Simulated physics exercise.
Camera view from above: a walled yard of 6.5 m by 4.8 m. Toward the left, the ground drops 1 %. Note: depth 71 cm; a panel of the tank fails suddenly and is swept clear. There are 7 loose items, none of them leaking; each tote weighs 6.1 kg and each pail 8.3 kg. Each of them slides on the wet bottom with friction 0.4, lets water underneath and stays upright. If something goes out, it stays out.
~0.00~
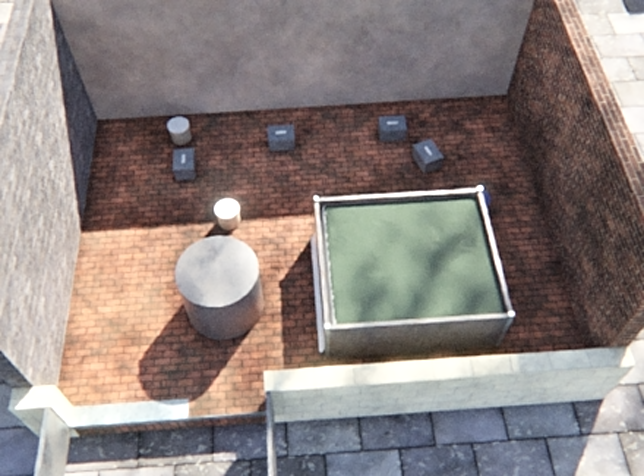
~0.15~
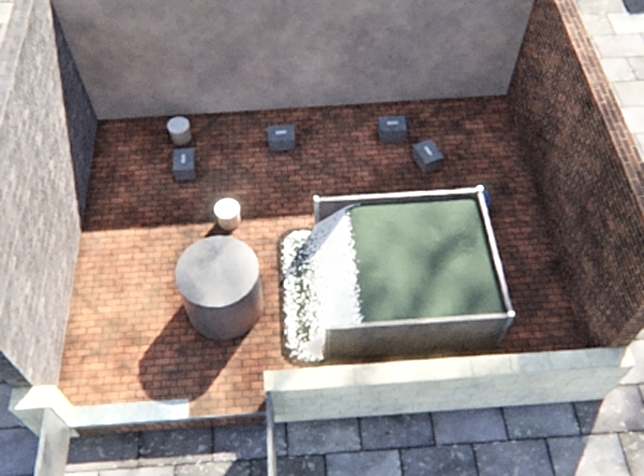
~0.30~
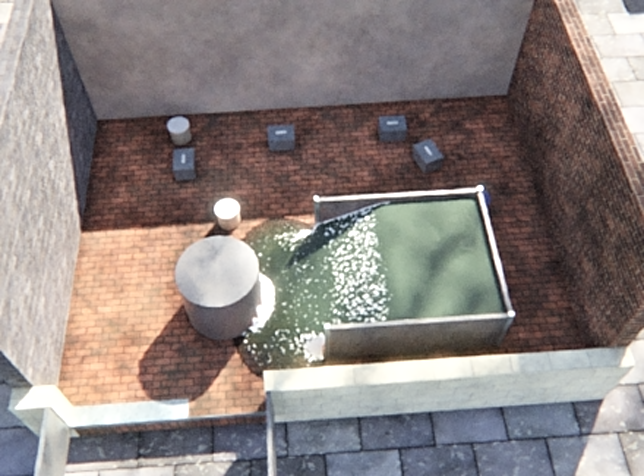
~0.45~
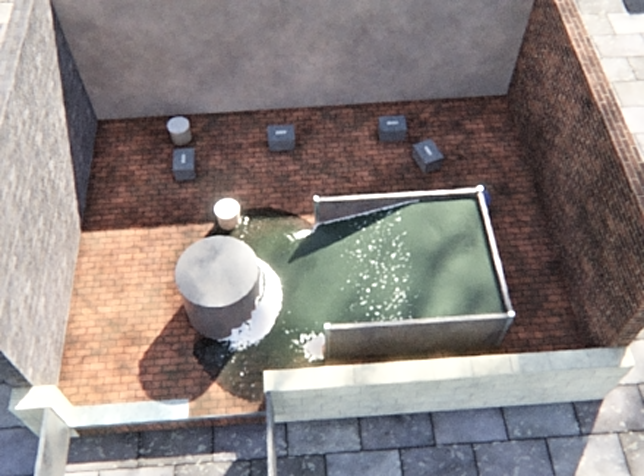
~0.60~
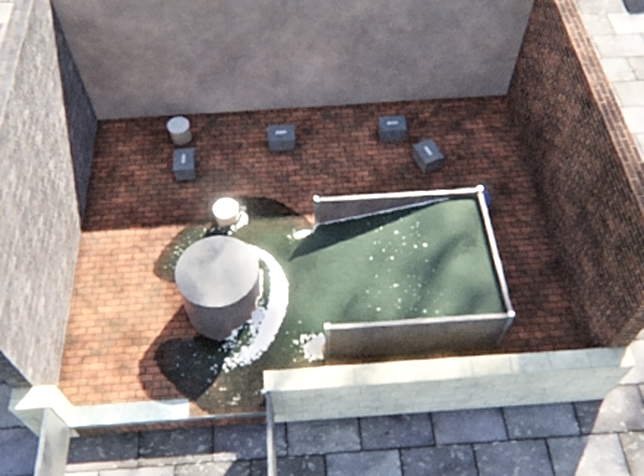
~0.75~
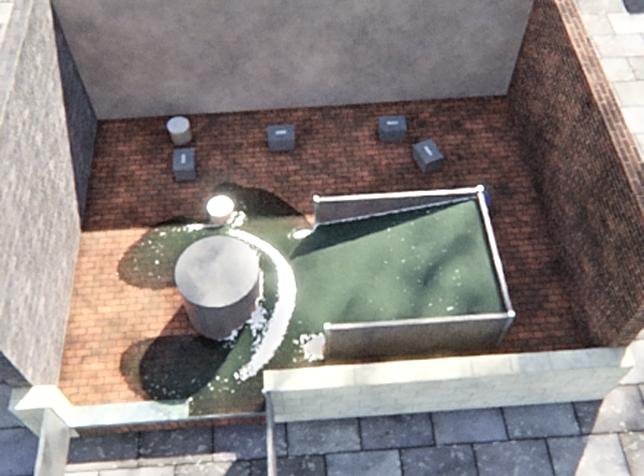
Green water bursts from the tank's left side and spreads around the large grey cylinder.
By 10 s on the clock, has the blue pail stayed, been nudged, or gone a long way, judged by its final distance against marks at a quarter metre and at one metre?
It has stayed where it was.
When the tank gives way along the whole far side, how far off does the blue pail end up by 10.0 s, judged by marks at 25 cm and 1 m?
I'd expect the blue pail to have ended up far off.
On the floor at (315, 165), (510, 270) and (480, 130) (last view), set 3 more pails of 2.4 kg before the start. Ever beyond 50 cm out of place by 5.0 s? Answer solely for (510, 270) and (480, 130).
In sequence: Within it, then within it.
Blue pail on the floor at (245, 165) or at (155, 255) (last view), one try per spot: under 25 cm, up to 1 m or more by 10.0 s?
At the first spot it winds up far off; at the second it winds up far off.
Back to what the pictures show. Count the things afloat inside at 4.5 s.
Then: 4.
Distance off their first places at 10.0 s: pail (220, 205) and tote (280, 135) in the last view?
Taking them in turn, the shifts are 100 cm and 350 cm.
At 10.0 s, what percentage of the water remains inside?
Still held: Near 56 %.
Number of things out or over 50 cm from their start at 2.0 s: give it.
By then 2.
After 2.0 s the blue pail is near (479, 198), 0.0 m from its start, aground; 0 of 7 are out; 2 afloat.
After 4.5 s the blue pail is near (479, 198), 0.0 m from its start, aground; 0 of 7 are out; 4 afloat.
After 7.0 s the blue pail is near (479, 198), 0.0 m from its start, aground; 0 of 7 are out; 1 afloat.
After 10.0 s the blue pail is near (479, 198), 0.0 m from its start, aground; 0 of 7 are out; 4 afloat.
